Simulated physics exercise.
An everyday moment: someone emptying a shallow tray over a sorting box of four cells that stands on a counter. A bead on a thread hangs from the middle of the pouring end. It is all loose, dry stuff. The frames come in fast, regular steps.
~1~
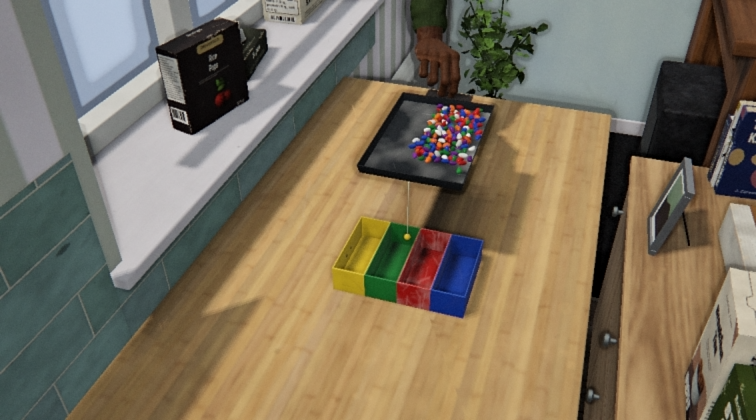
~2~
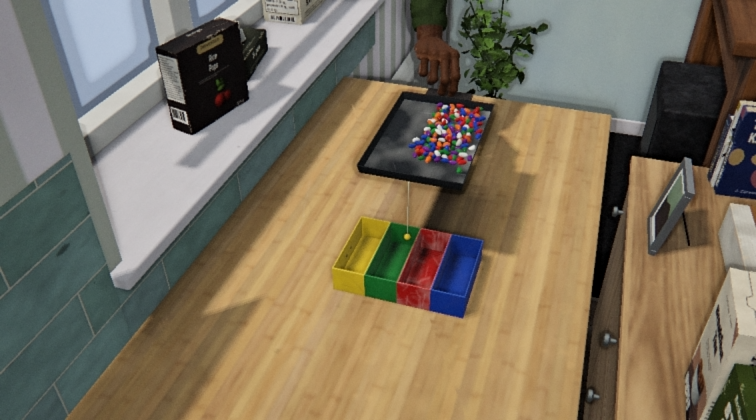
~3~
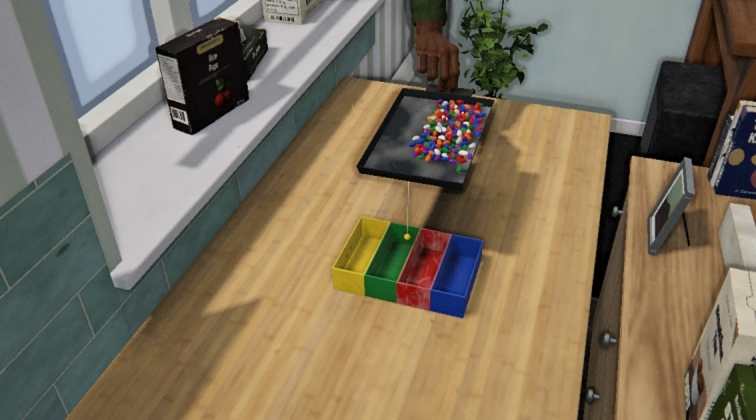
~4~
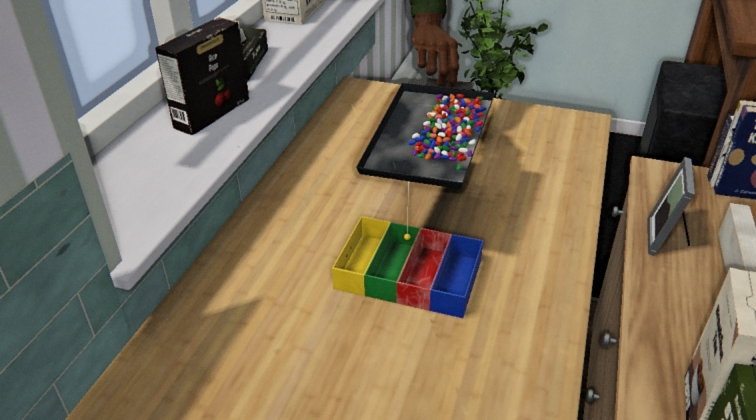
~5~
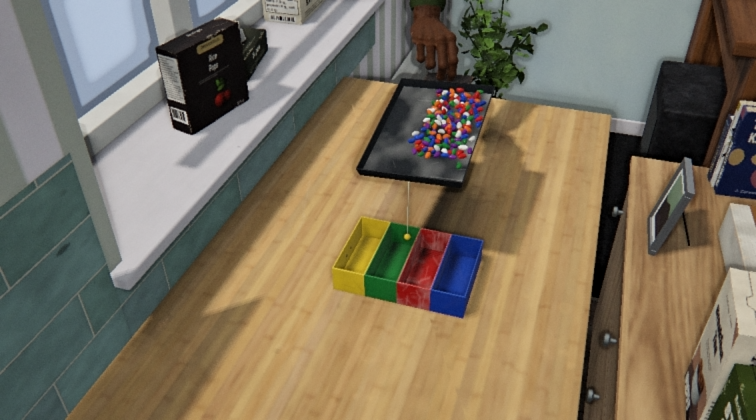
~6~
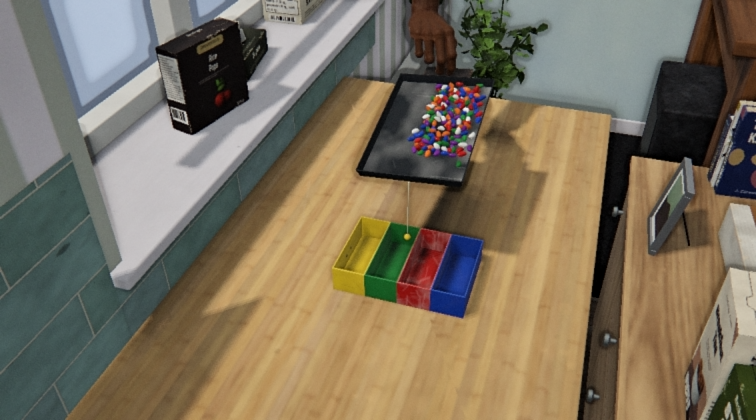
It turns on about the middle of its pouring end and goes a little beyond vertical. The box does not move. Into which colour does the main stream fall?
Most goes to the yellow cell.
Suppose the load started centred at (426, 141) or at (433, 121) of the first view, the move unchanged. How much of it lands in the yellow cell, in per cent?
About 60 and 70 per cent.
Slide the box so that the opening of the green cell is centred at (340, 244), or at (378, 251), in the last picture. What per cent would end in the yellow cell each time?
About 0 and 50 per cent.
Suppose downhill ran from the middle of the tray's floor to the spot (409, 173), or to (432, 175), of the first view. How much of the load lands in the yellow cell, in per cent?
The first gives 20 %, the second 0 %.
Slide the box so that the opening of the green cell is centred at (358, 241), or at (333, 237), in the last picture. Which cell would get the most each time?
In turn: The green one; the red cell.
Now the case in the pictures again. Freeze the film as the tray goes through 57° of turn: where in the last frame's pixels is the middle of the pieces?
Close to (389, 161).
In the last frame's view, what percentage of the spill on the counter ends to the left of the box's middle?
Near 100 %.
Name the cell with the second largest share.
In second place: The green one.
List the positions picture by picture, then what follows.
Corners of the pouring end (360, 164) and (462, 182), level; middle of the load (449, 133), jelly beans; bead on its thread (407, 237); yellow cell (349, 280); green cell (381, 287); red cell (414, 294); blue cell (447, 302), in the first frame.
Corners of the pouring end (359, 164) and (461, 182), level; middle of the load (449, 132), in the second frame.
Corners of the pouring end (359, 165) and (461, 182), tipped barely, lowest at the left corner; middle of the load (449, 129), in the third frame.
Corners of the pouring end (359, 166) and (461, 181), tipped a little, lowest at the left corner; middle of the load (449, 126), in the fourth frame.
Corners of the pouring end (359, 167) and (461, 180), tipped a little, lowest at the left corner; middle of the load (449, 122), in the fifth frame.
Corners of the pouring end (359, 169) and (460, 180), tipped a little, lowest at the left corner; middle of the load (448, 118); yellow cell (349, 280); green cell (381, 287); red cell (414, 294); blue cell (447, 302), in the sixth frame.
Just after the last frame, tray tipped steeply; almost all on the tray; just a few in the yellow cell; about a tenth falling or outside the box.
A moment on, tray tipped right over; roughly half on the tray; roughly a third in the yellow cell; about a tenth in the green cell; just a few in the red cell; about a tenth falling or outside the box.
Further on, tray tipped past a quarter turn; roughly two thirds in the yellow cell; roughly a quarter in the green cell; just a few in the red cell; about a tenth falling or outside the box.
When it is over, tray tipped past a quarter turn; roughly two thirds in the yellow cell; roughly a quarter in the green cell; just a few in the red cell; not one in the blue cell; about a tenth outside the box.
